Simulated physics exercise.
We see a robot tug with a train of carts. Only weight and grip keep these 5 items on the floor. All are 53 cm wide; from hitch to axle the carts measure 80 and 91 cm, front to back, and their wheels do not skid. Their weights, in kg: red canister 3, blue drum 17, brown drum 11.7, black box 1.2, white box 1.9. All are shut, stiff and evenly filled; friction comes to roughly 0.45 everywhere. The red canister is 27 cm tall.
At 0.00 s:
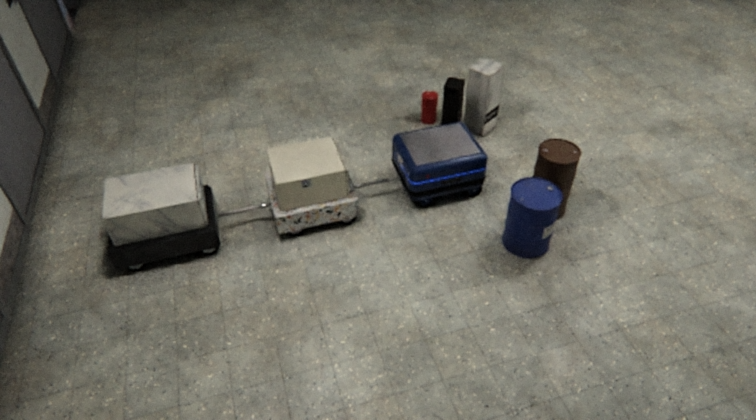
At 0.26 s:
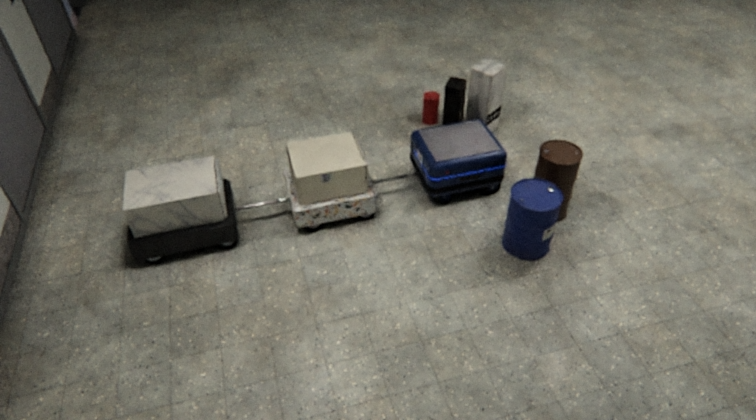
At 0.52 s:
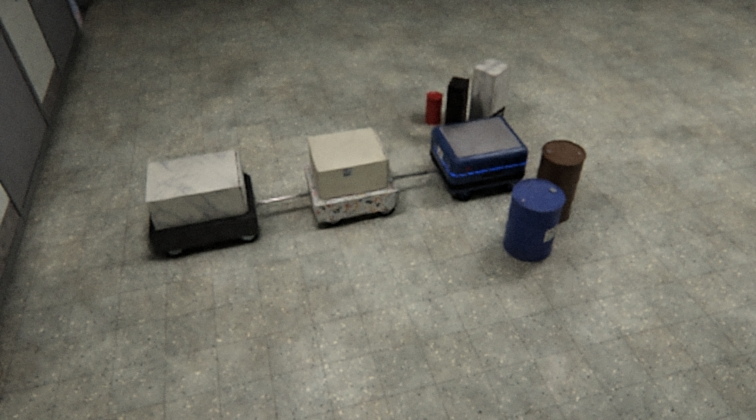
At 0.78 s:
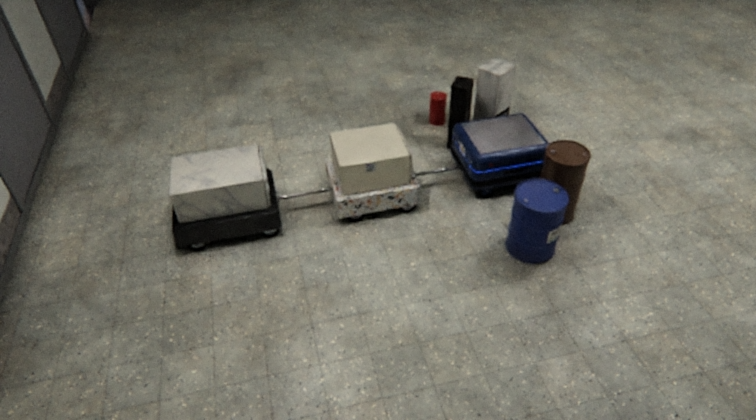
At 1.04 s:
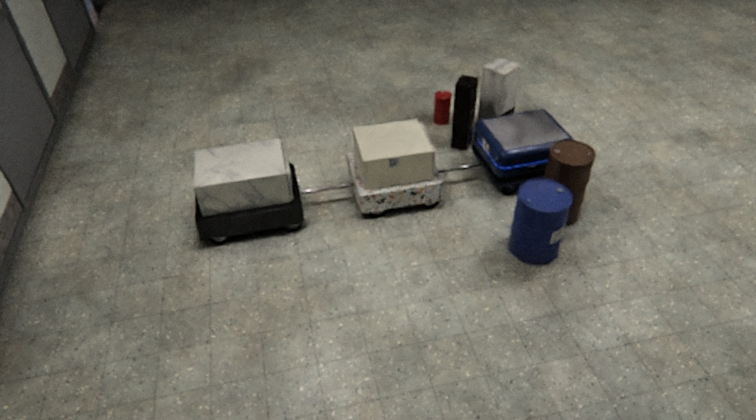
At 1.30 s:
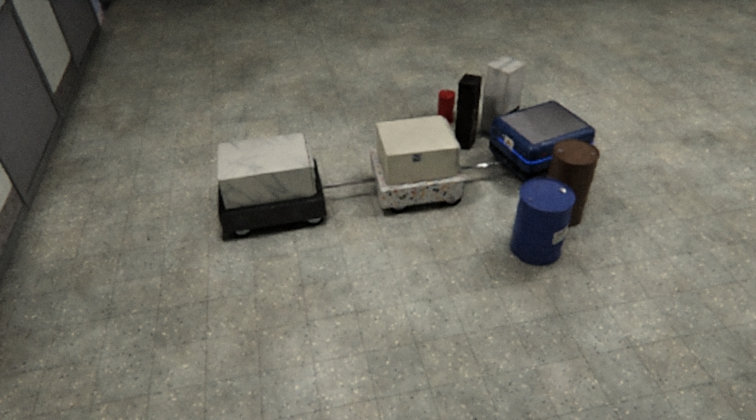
A small blue robot tug pulled two loaded carts slowly to the right across a tiled floor, passing between a pair of drums and a group of red, black and white containers.
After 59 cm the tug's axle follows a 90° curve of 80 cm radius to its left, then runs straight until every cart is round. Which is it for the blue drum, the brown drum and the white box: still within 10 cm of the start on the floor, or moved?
The blue drum keeps its place, the brown drum keeps its place, the white box ends elsewhere.
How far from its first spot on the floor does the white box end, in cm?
About 130 cm.
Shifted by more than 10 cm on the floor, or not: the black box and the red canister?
The black box ends elsewhere; the red canister holds its spot.
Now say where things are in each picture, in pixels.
In the first picture, 0 cm covered; blue drum (531, 218); brown drum (552, 180); white box (483, 98).
In the second picture, 16 cm covered; red canister (431, 108); black box (453, 115).
In the third picture, 31 cm covered; red canister (434, 109); black box (456, 115).
In the fourth picture, 47 cm covered; red canister (438, 109); black box (460, 115).
In the fifth picture, 62 cm covered; red canister (442, 108); black box (464, 114).
In the sixth picture, 78 cm covered; blue drum (541, 222); brown drum (568, 184); white box (502, 98).
By 3.50 s, 210 cm covered; white box 15 cm from its spot near (491, 90).
By 5.50 s, 330 cm covered; white box 49 cm from its spot near (478, 72); black box 47 cm from its spot; red canister 4 cm from its spot.
When it is over (8.2 s), not toppled but over 10 cm from the start, black box and white box; the other 3 within 10 cm of the start. End places, in pixels of the last picture, blue drum near (541, 222), brown drum near (568, 184).
